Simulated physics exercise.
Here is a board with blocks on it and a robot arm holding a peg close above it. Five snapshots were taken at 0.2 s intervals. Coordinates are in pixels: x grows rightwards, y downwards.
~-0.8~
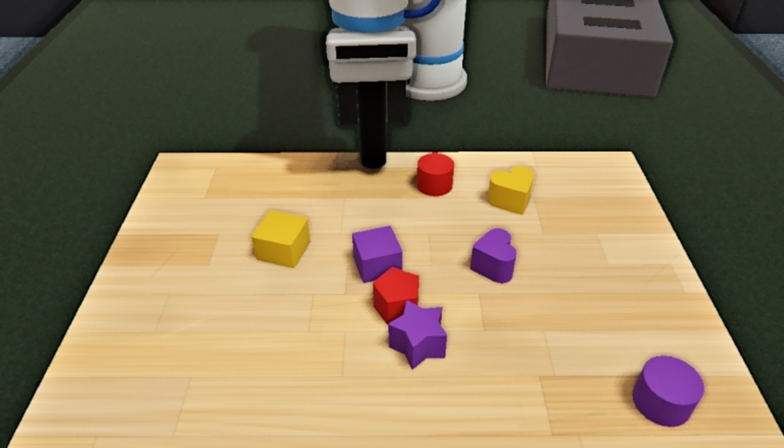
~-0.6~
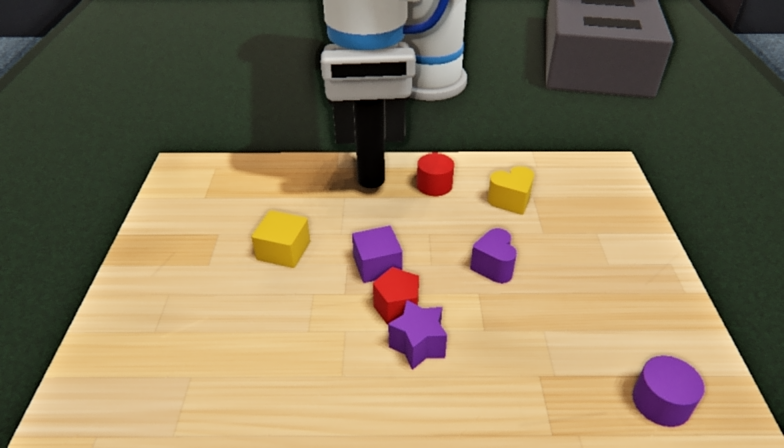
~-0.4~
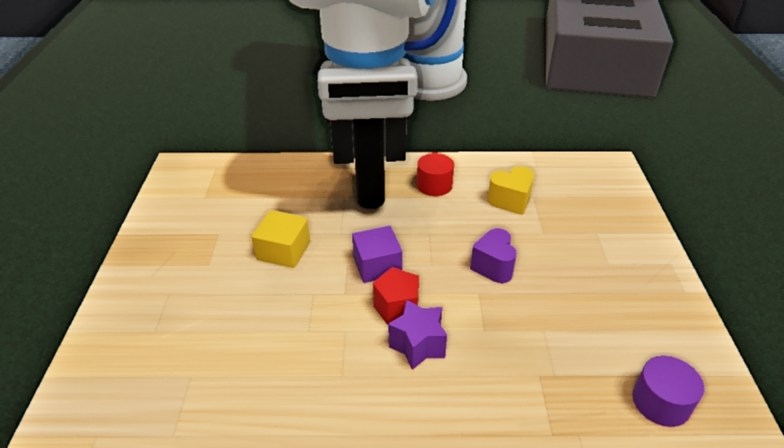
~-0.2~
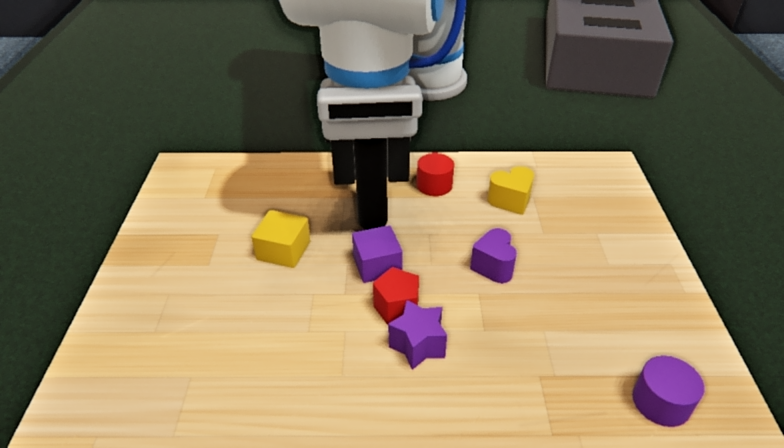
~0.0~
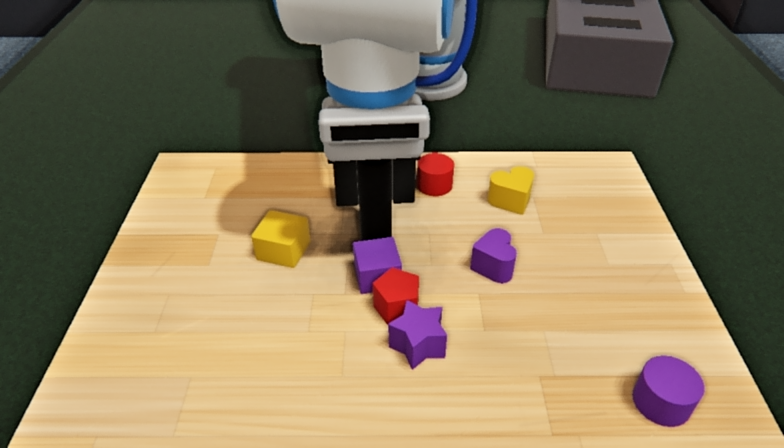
A robot arm holding a dark peg moves from the far edge of a wooden board toward the viewer, passing between a yellow block and a red cylinder. The peg then reaches the purple square block and nudges it slightly nearer the red pentagon, while the other blocks stay still.
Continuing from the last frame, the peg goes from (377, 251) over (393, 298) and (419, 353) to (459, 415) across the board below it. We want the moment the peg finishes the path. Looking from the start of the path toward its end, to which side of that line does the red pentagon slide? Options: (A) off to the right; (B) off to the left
Choice A: Off to the right.
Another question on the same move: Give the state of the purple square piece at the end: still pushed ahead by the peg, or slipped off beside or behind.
Final position: To the side or behind.
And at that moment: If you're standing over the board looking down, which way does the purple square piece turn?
It turns round clockwise.
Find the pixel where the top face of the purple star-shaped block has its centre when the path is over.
The middle of its upper face will lie at (493, 424).
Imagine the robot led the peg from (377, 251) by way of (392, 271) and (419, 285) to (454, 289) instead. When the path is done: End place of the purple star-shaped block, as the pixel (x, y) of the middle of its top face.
Around (433, 343).
What follows on the original path. One third of the way, peg at (393, 290); purple square piece at (376, 304), turned 45° clockwise; red pentagon at (400, 340), turned 65° anticlockwise; purple star-shaped block at (445, 363), turned 15° anticlockwise.
Two thirds of the way, peg at (420, 345); purple square piece at (364, 321), turned 70° clockwise; red pentagon at (397, 359), turned 70° anticlockwise; purple star-shaped block at (448, 366), turned 25° anticlockwise.
At the end, peg at (460, 407); yellow square piece in place; purple square piece at (364, 321), turned 70° clockwise; red pentagon at (396, 370), turned 35° anticlockwise; purple star-shaped block at (493, 424), turned 50° anticlockwise.
